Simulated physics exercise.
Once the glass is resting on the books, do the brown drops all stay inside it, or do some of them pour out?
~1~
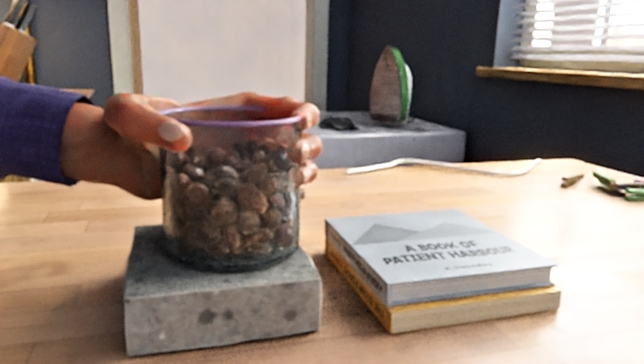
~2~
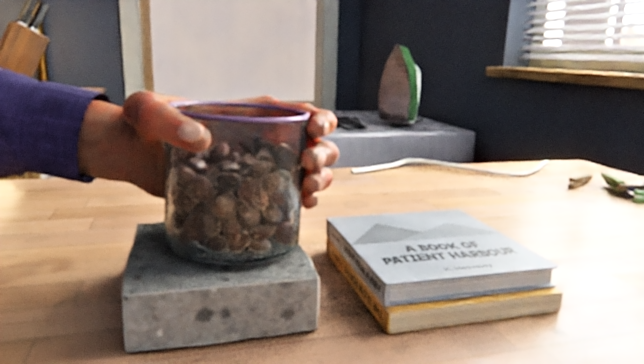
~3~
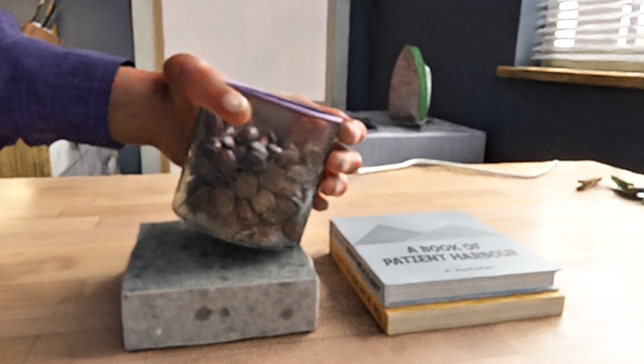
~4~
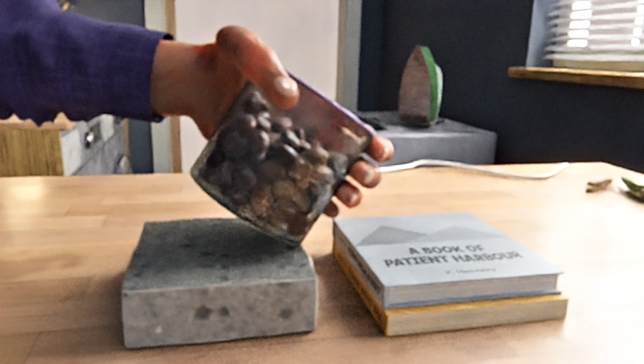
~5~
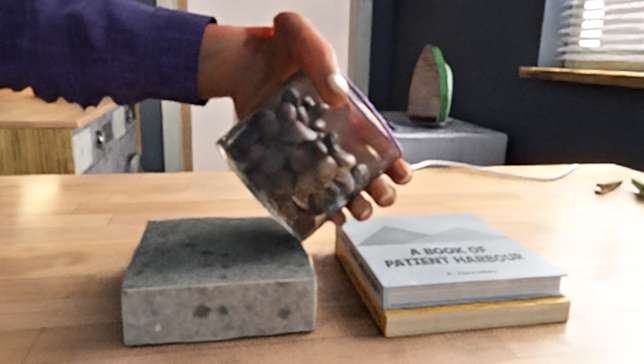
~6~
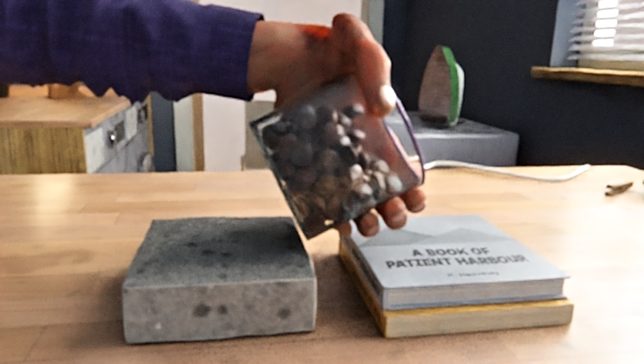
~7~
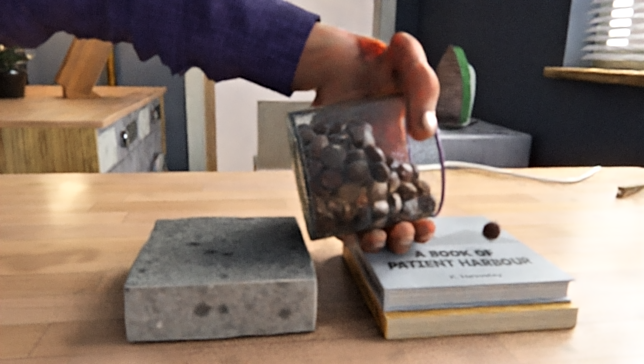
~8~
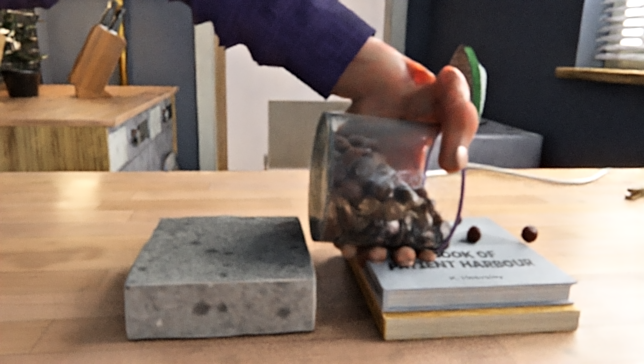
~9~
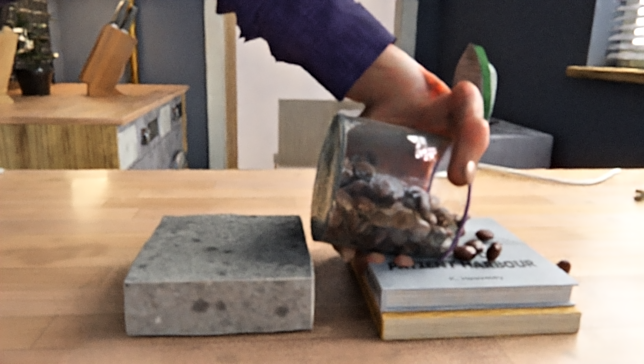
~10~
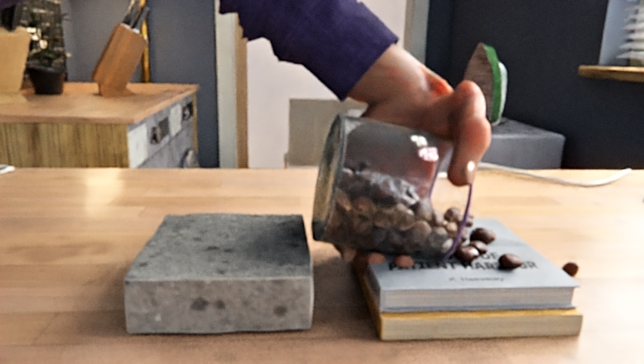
Some of them pour out. A small part of the brown drops spills onto the books, while most remain in the glass.
A hand in a purple sleeve holds a clear, open glass of small brown chocolate drops on a grey stone block, on a wooden table seen from the front as the view drifts slightly sideways. To the right lie two stacked books, a grey one above a yellow one, with a green and grey iron behind. The hand lifts the glass and tips it rightward while everything stays inside. Nearly on its side, it lets a stray drop or two fall onto the books. It comes to rest against the pile, mouth tilted slightly down, with a small part of the drops spilled and most still inside.
